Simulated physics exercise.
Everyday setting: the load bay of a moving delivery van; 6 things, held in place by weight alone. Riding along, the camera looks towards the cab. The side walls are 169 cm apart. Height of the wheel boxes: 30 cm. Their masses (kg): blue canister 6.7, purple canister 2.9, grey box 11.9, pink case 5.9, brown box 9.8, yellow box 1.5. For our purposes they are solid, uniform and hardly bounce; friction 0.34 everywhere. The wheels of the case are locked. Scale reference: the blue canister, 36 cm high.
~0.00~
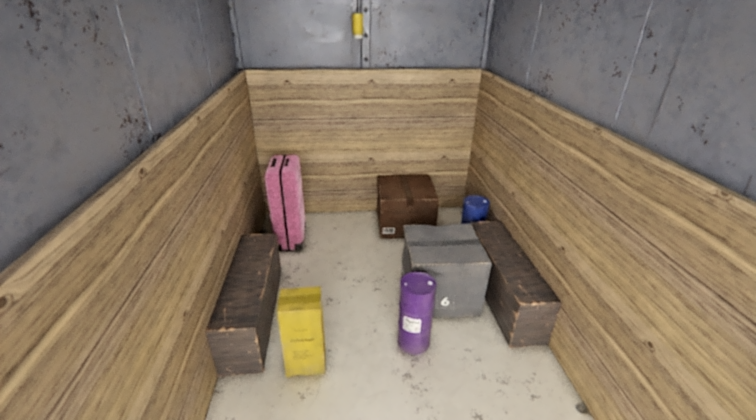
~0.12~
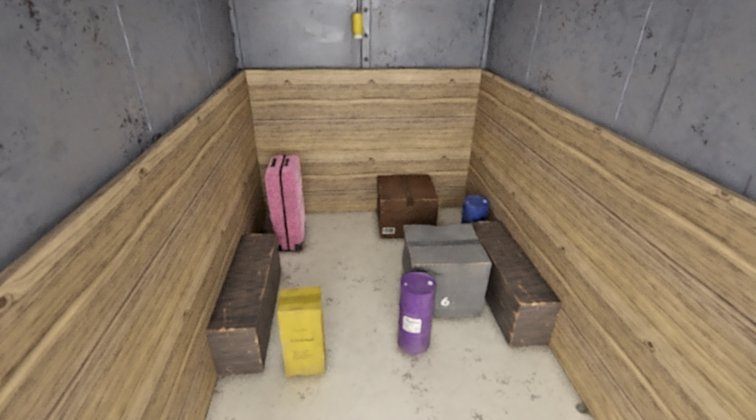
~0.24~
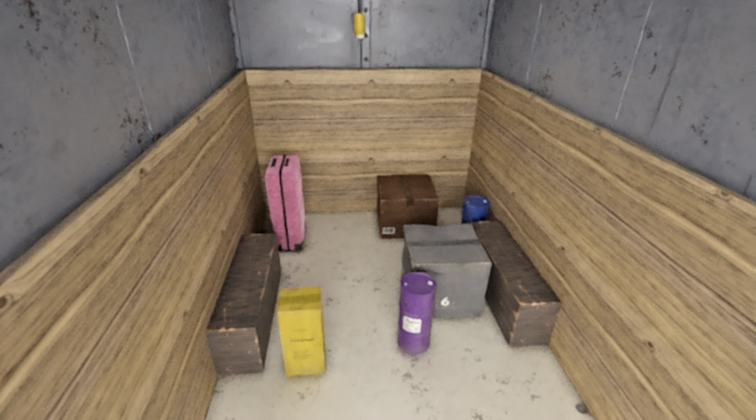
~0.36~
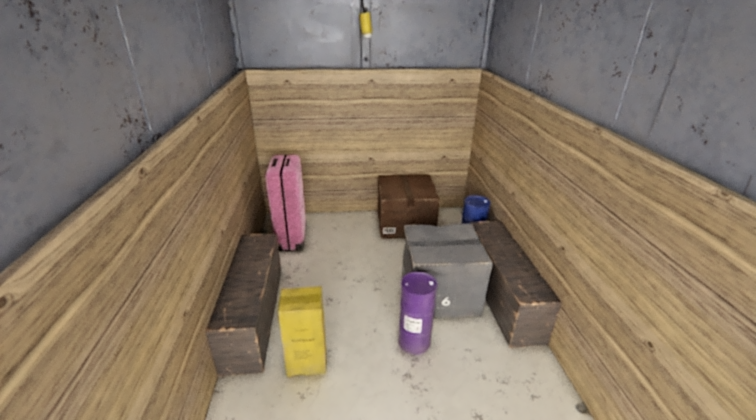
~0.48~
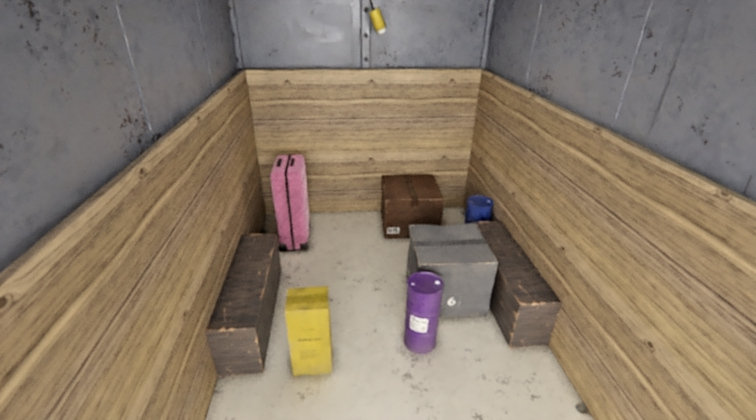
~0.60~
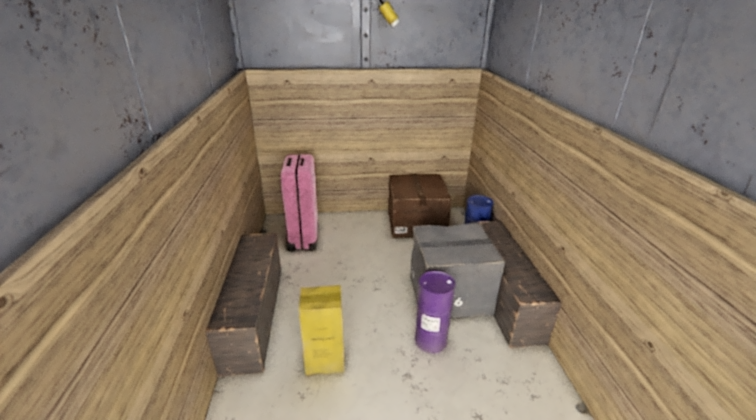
Pink case, boxes and canisters sitting still in a van's load bay, then sliding slightly right as a hanging yellow lamp swings right.
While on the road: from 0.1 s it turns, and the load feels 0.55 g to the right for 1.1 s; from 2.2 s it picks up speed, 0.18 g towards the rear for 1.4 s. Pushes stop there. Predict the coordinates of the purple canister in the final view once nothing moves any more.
Its coordinates would be about (489, 307).
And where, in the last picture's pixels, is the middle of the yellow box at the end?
I'd put it at around (460, 332).
By 0.80 s, push 0.55 g right; purple canister 26 cm from its spot near (465, 310); pink case tilted 3°; yellow box tilted 4°.
By 0.90 s, push 0.55 g right; purple canister 37 cm from its spot near (486, 309); pink case tilted 8°; yellow box tilted 6°.
By 1.10 s, push 0.22 g right; purple canister 41 cm from its spot near (493, 309); pink case tilted 45°; yellow box tilted 16°.
When it is over (4.1 s), lying over in the van, pink case; not toppled but over 15 cm from the start, purple canister, brown box and yellow box; the other 2 within 15 cm of the start. In the last view, purple canister near (489, 307).
